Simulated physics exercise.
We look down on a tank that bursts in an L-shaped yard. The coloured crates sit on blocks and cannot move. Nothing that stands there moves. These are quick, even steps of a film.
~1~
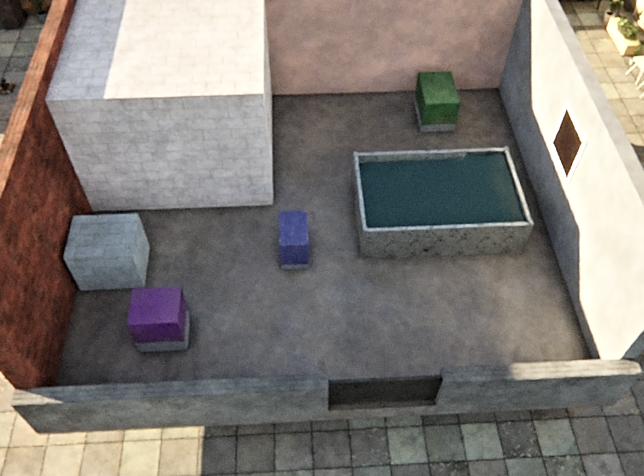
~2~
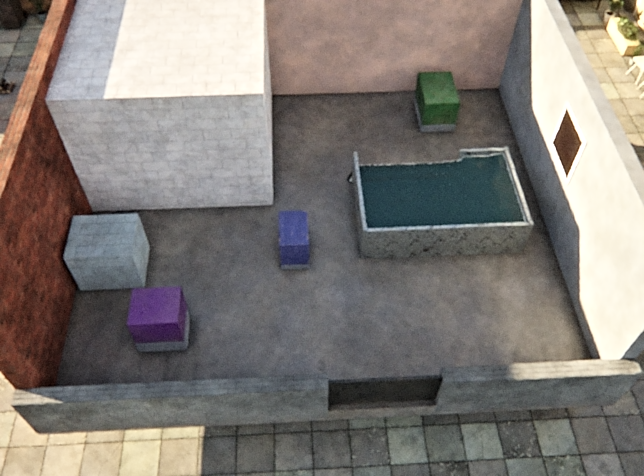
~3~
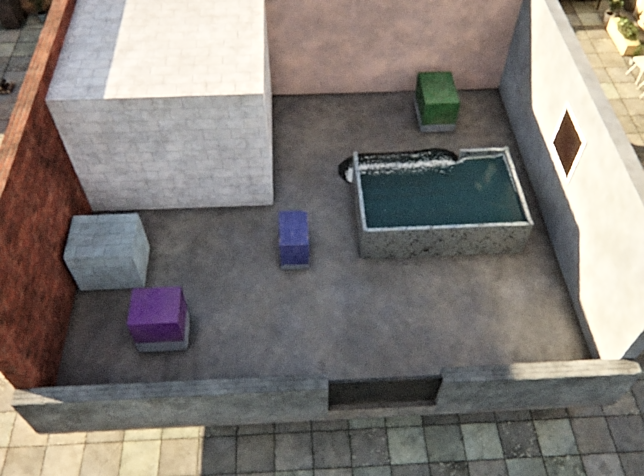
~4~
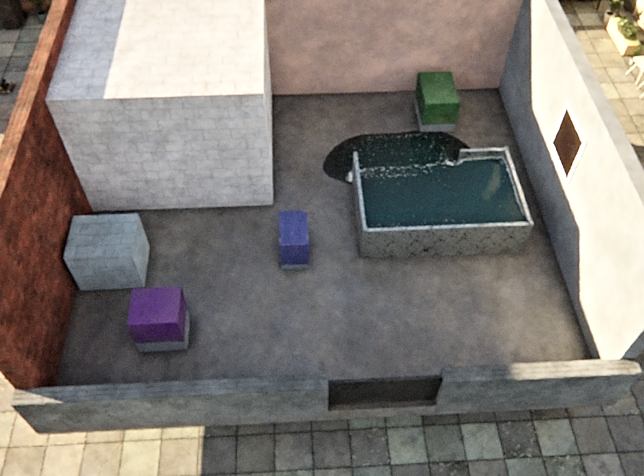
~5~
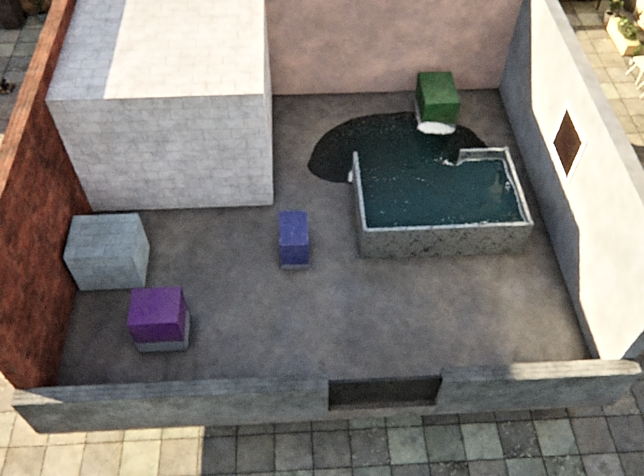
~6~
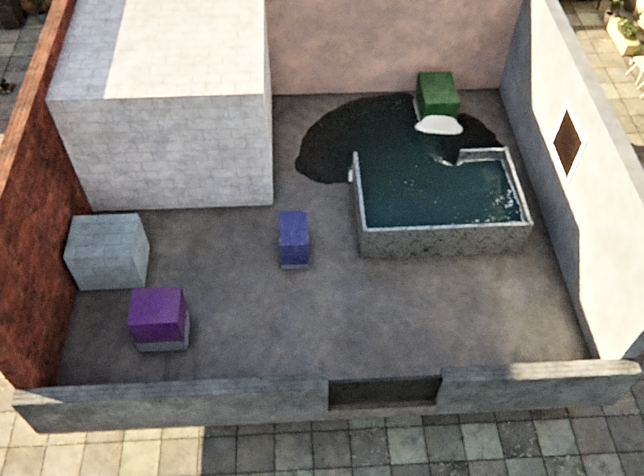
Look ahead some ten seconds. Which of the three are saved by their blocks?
In the end: The green crate is wetted; the blue crate is wetted; the purple crate escapes dry.
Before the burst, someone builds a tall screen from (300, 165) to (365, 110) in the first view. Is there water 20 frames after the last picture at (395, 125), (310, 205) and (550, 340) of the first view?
As listed: Wet, wet, dry.
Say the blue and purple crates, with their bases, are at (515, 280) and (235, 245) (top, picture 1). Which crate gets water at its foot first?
The green crate.
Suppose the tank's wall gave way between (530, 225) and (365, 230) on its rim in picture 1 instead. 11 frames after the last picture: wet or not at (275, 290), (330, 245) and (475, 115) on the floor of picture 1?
As listed: Not flooded, dry, no water.
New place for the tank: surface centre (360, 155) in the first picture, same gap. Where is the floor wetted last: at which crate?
Last comes the purple crate.
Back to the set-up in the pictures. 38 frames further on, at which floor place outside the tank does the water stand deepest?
Around (511, 136).
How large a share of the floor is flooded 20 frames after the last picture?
Near 40 in a hundred.
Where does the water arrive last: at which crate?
That is the purple one.
A moment on, water covers 25 % of the floor; the green crate water round its plinth, the blue crate not reached, the purple crate not reached.
Next, water covers 30 % of the floor; the green crate water round its plinth, the blue crate not reached, the purple crate not reached.
Then, water covers 40 % of the floor; the green crate water round its plinth, the blue crate water round its plinth, the purple crate not reached.
Later, water covers 75 % of the floor; the green crate water round its plinth, the blue crate water round its plinth, the purple crate water round its plinth.
In the end, water covers 100 % of the floor; the green crate was topped, the blue crate was topped, the purple crate stayed above the water.
